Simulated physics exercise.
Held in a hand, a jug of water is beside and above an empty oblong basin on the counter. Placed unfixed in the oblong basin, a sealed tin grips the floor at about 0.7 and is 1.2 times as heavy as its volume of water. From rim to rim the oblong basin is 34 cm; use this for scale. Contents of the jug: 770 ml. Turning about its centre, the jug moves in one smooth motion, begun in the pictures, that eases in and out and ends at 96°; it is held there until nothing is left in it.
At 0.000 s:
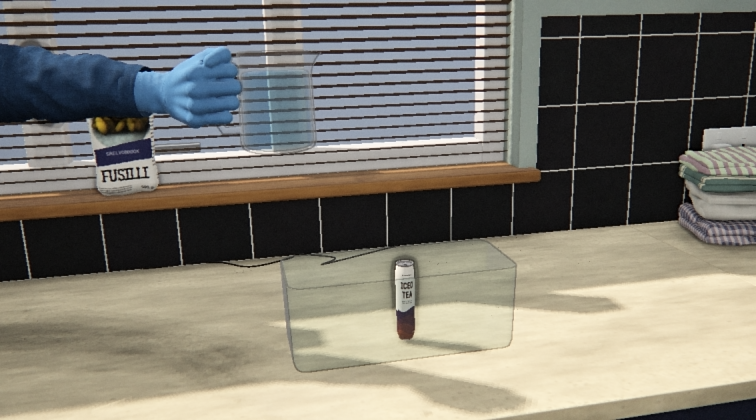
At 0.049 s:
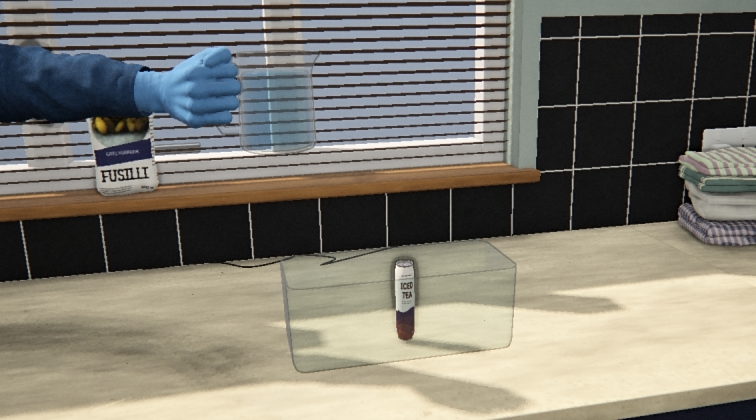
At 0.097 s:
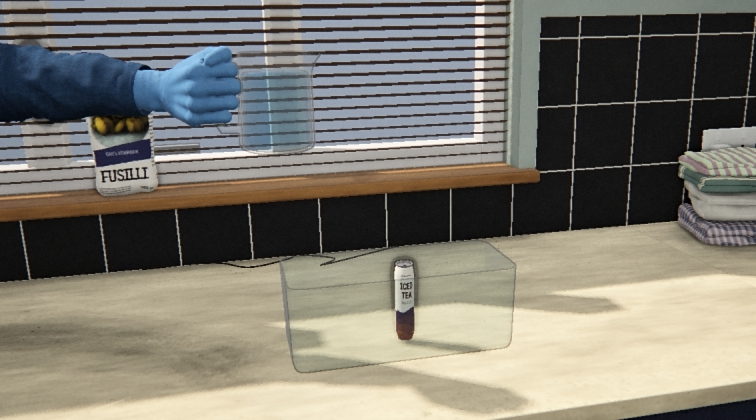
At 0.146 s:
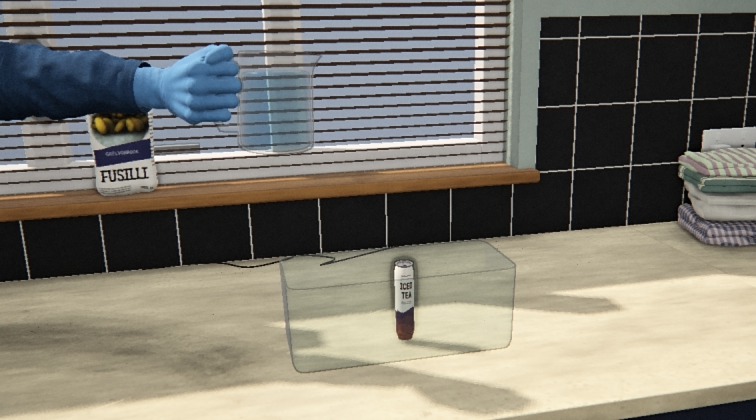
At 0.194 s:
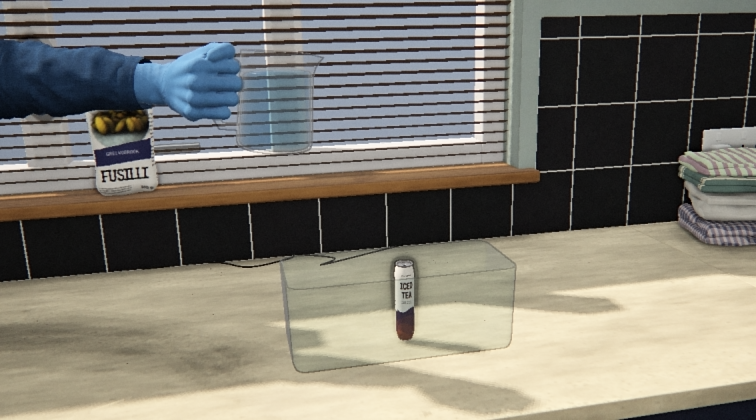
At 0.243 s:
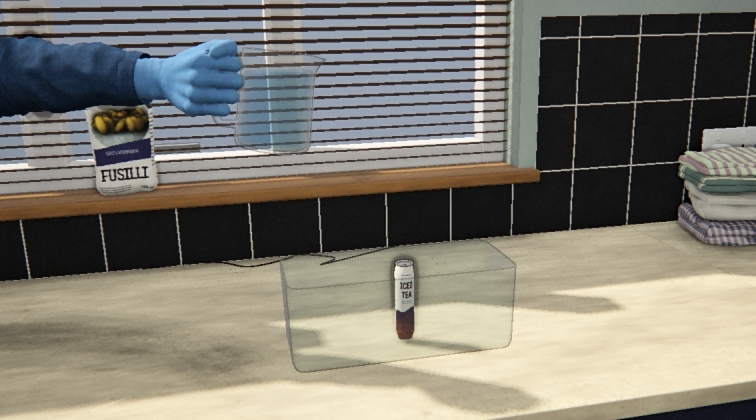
To begin with, a blue-gloved hand holds a clear jug of water upright, above and to the left of a clear oblong basin on the counter, where an iced tea tin shows. The jug stays nearly still, then leans slightly to the right in the hand, while the basin and tin remain motionless.
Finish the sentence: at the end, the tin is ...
Lying on its side.
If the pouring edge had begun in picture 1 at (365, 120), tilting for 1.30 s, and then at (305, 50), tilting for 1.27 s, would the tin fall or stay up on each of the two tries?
Run one: It does not tip. Run two: It tumbles.
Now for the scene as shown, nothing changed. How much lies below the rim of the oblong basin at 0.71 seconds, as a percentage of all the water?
Roughly 0 per cent.
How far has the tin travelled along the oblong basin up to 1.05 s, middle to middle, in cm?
The tin has gone some 0 cm.
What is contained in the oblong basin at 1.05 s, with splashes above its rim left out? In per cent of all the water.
I'd say roughly 18 in a hundred of it.
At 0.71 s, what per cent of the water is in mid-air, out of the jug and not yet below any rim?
I'd put it at about 7 percent.
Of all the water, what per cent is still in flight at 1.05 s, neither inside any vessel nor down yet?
Roughly 28 %.
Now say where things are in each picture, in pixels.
It leans 0°; its right rim is at (320, 52); the water meets the walls at (240, 73) and (309, 70); the oblong basin's rim runs from (284, 274) to (501, 253); the tin's top is at (405, 267), in the first picture.
It leans 0°; its right rim is at (321, 52); the water meets the walls at (240, 72) and (308, 70), in the second picture.
It leans 1°; its right rim is at (321, 53); the water meets the walls at (240, 72) and (309, 71), in the third picture.
It leans 3°; its right rim is at (322, 55); the water meets the walls at (240, 72) and (309, 71), in the fourth picture.
It leans 5°; its right rim is at (324, 56); the water meets the walls at (241, 72) and (311, 70), in the fifth picture.
It leans 8°; its right rim is at (326, 58); the water meets the walls at (243, 72) and (313, 70), in the sixth picture.
After 0.71 s the tilt is 55° and 93 per cent is still to pour; the tin stands where it began.
After 1.05 s the tilt is 88° and 53 per cent is still to pour; the tin stands where it began.
After 1.41 s the tilt is 96° and 14 per cent is still to pour; the tin stands where it began.
After 1.80 s the tilt is 96° and 4 per cent is still to pour; the tin lies on its side.
In the end the tin lies on its side.
